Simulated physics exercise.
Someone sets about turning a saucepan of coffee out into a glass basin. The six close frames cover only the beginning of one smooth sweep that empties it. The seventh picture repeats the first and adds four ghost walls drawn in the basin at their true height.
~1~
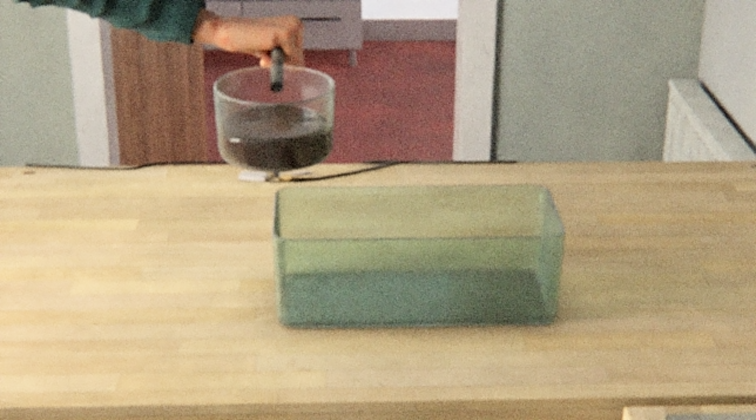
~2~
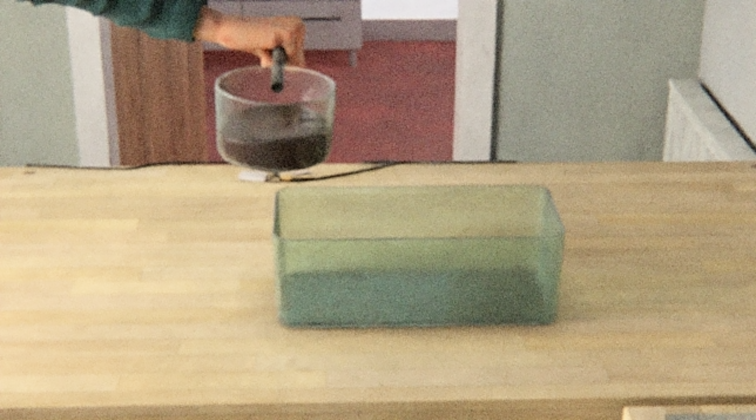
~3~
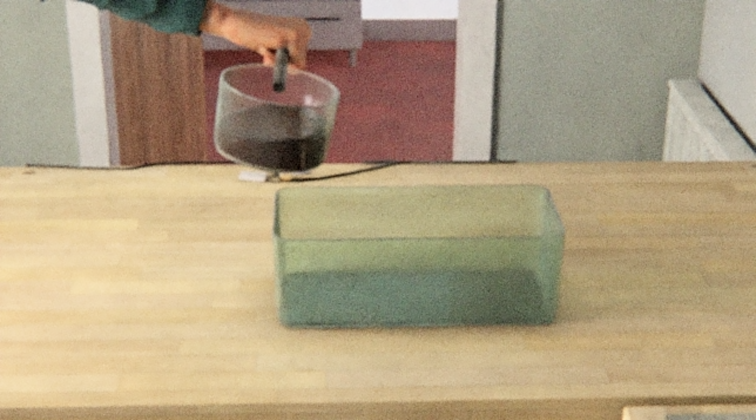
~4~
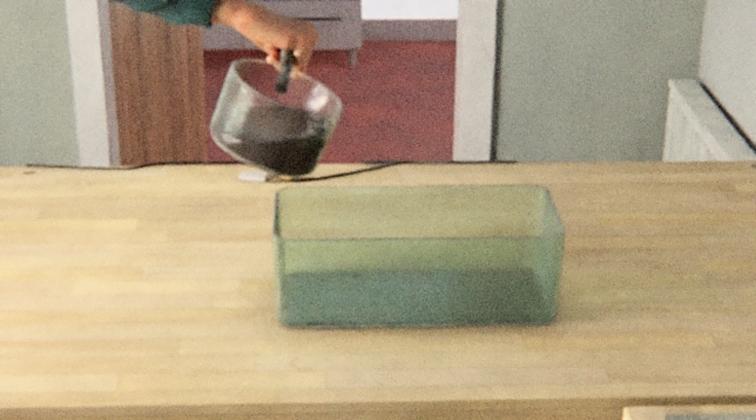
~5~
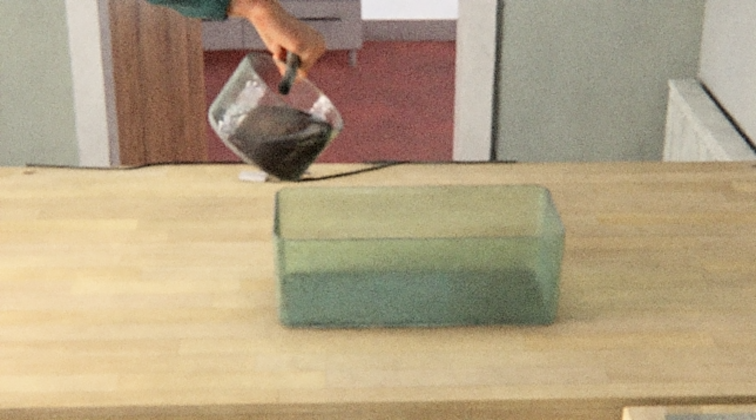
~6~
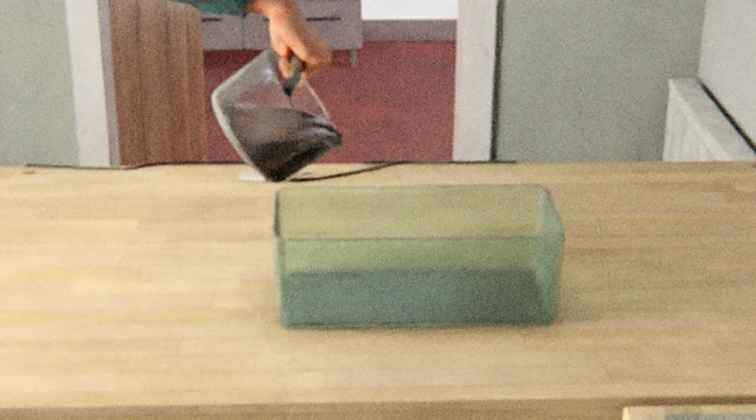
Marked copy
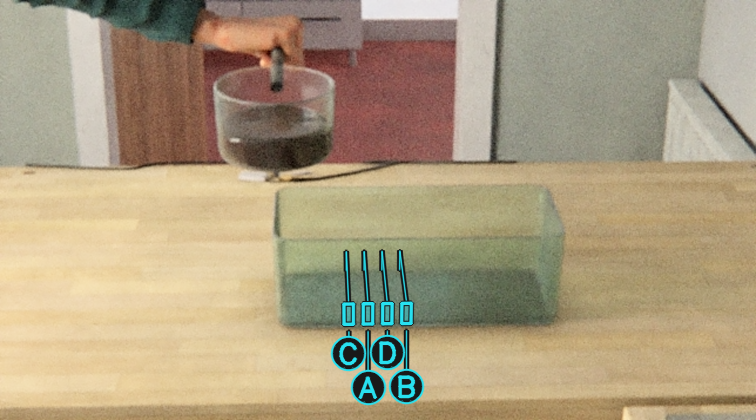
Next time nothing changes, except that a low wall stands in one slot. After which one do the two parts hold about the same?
Choose A.
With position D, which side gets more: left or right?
The left one.
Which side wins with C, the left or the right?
The right one.
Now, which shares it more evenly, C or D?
D it is.
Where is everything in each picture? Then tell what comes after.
Upright, lip at (332, 84); basin from (277, 324) to (556, 320); nothing has left yet, in the first frame.
Tipped about 3°, lip at (333, 86); nothing has left yet, in the second frame.
Tipped about 10°, lip at (337, 94); nothing has left yet, in the third frame.
Tipped about 22°, lip at (341, 107); nothing has left yet, in the fourth frame.
Tipped about 37°, lip at (342, 123); nothing has left yet, in the fifth frame.
Tipped about 54°, lip at (337, 140); coffee is over the lip, down to (337, 140), in the sixth frame.
On the marked copy, A at (368, 331); B at (406, 330); C at (348, 331); D at (387, 330).
With A, about 46 % ends left of the wall and 53 % right of it.
With B, about 82 % ends left of the wall and 15 % right of it; 3 % is lost outside.
With C, about 10 % ends left of the wall and 89 % right of it.
With D, about 76 % ends left of the wall and 19 % right of it; 5 % is lost outside.
